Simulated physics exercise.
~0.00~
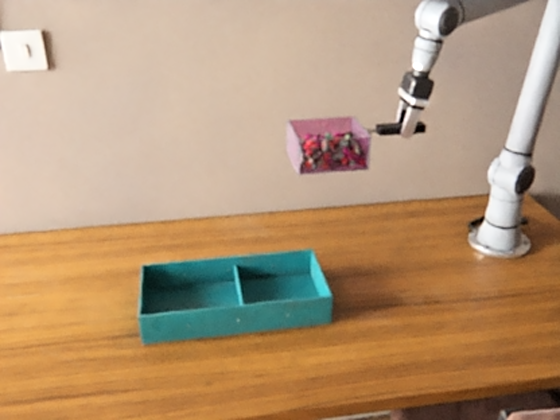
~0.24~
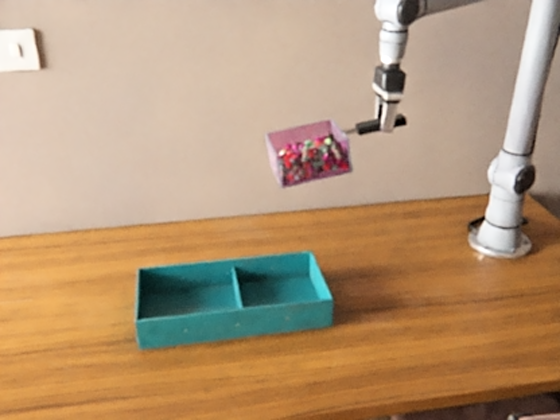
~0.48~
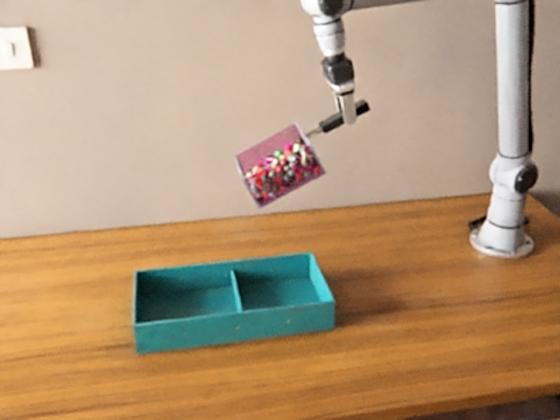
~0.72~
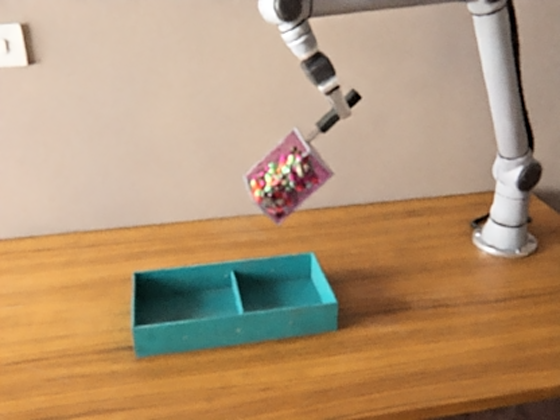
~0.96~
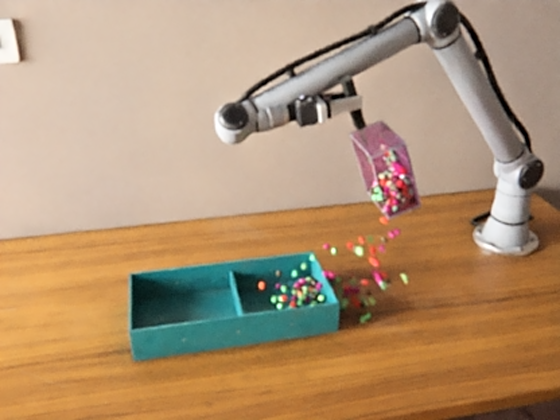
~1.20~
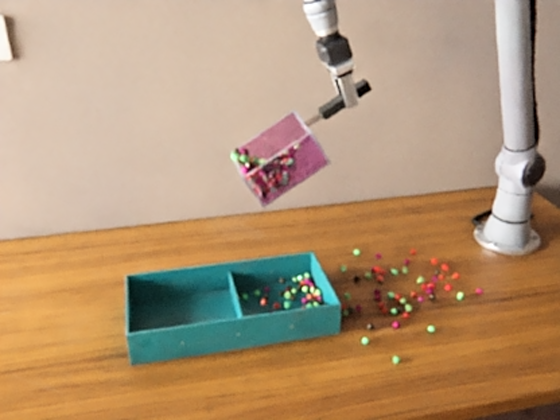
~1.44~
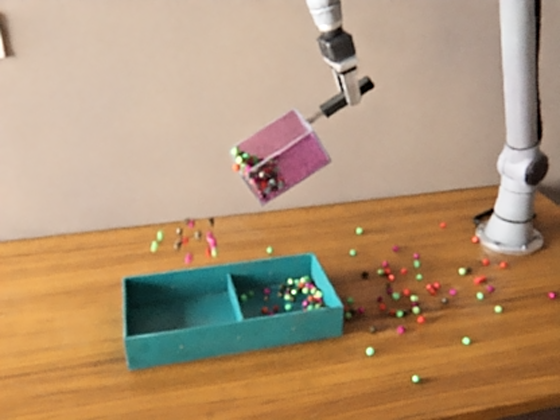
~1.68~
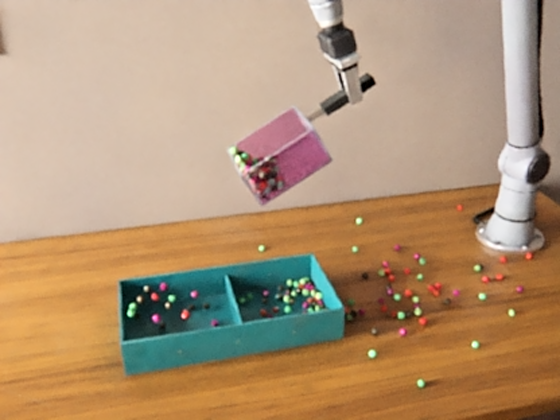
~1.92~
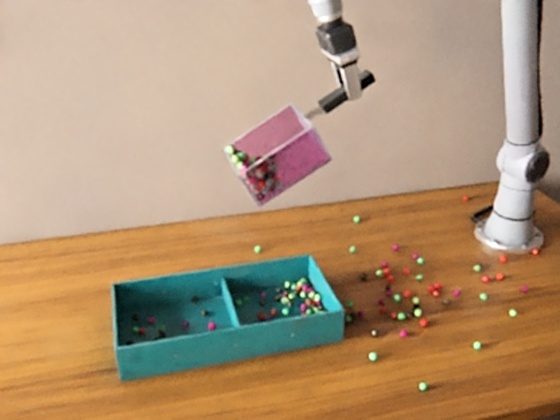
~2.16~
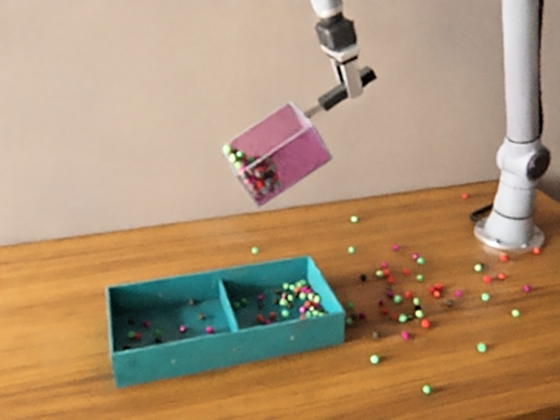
A grey robot arm, mounted at the right of a wooden table against a plain beige wall and seen from slightly above, holds a clear pinkish box of small colourful round sweets. Below sits a teal tray divided into two compartments. The arm carries the box left and tips it, then swings it back right and tilts it steeply, pouring sweets into the right compartment and onto the table. It moves left again, easing the tilt, and more sweets drop into the left compartment. Finally the box hangs still, partly full, with many sweets scattered right of the tray.
